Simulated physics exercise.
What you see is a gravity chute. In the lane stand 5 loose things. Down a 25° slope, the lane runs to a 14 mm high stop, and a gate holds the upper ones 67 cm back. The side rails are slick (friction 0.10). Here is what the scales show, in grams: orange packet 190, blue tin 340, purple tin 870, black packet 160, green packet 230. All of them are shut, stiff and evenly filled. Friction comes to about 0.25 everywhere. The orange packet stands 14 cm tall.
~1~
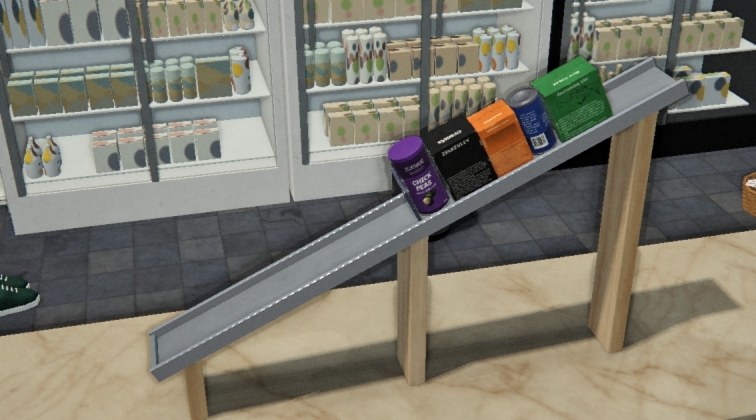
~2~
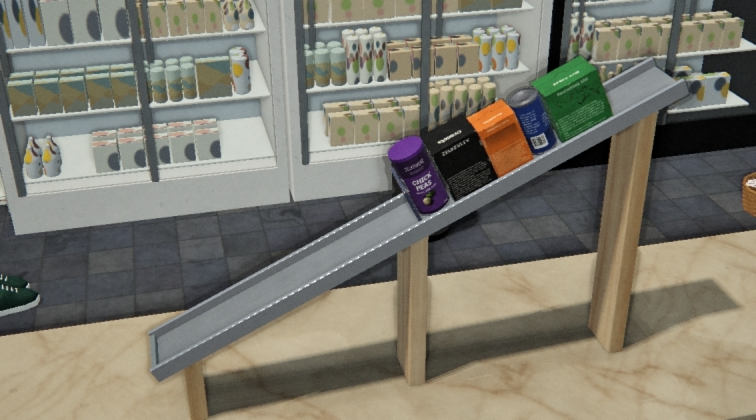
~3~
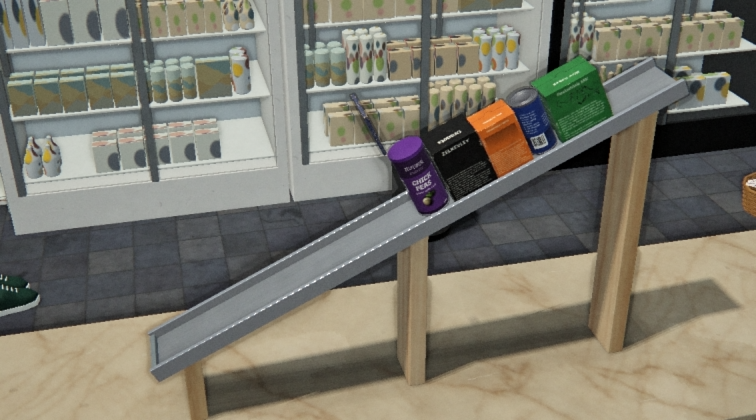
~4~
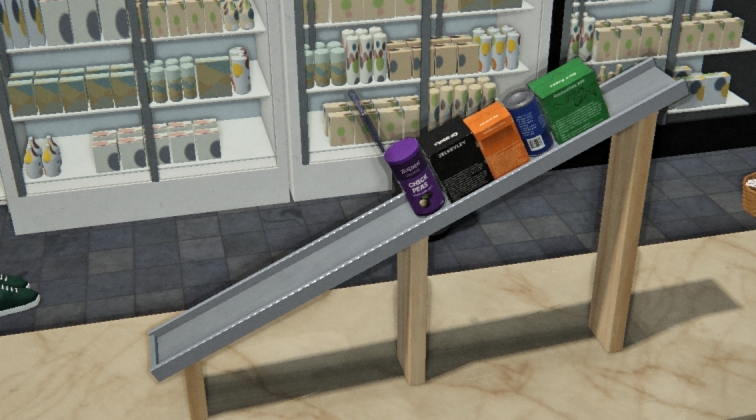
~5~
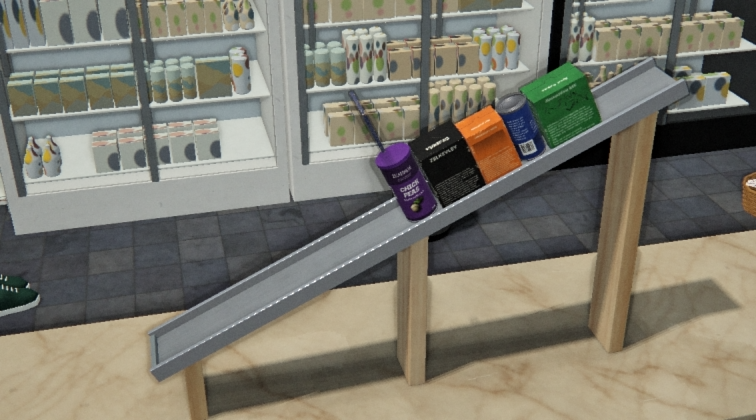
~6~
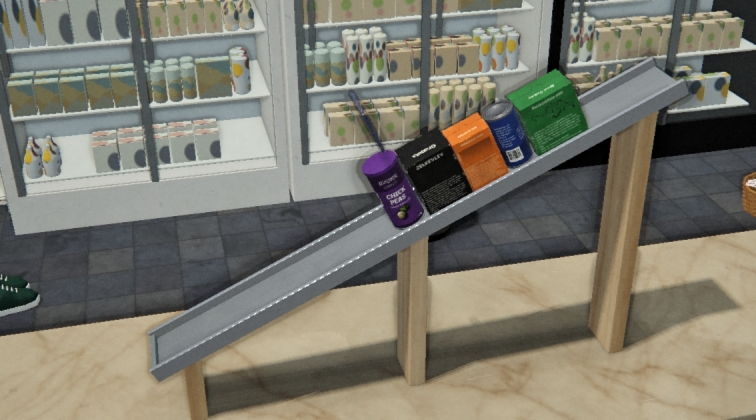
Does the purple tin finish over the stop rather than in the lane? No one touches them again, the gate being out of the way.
Yes.
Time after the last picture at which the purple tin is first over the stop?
That comes at close to 0.7 seconds.
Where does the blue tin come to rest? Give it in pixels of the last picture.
You'll see it about at (177, 339) in the last picture.
Then, 0.20 s after the last picture, leader 47 cm from the stop; purple tin near (339, 220).
Then, 0.50 s after the last picture, leader 12 cm from the stop; purple tin near (200, 296).
Then, 0.70 s after the last picture, purple tin now over the stop; black packet tipped 21° from how it sat; blue tin tipped 18° from how it sat.
Then, 1.00 s after the last picture, black packet now over the stop; blue tin on its side.
At rest, over the stop, orange packet, purple tin and black packet; tipped over in the lane, blue tin; the last one in the lane.
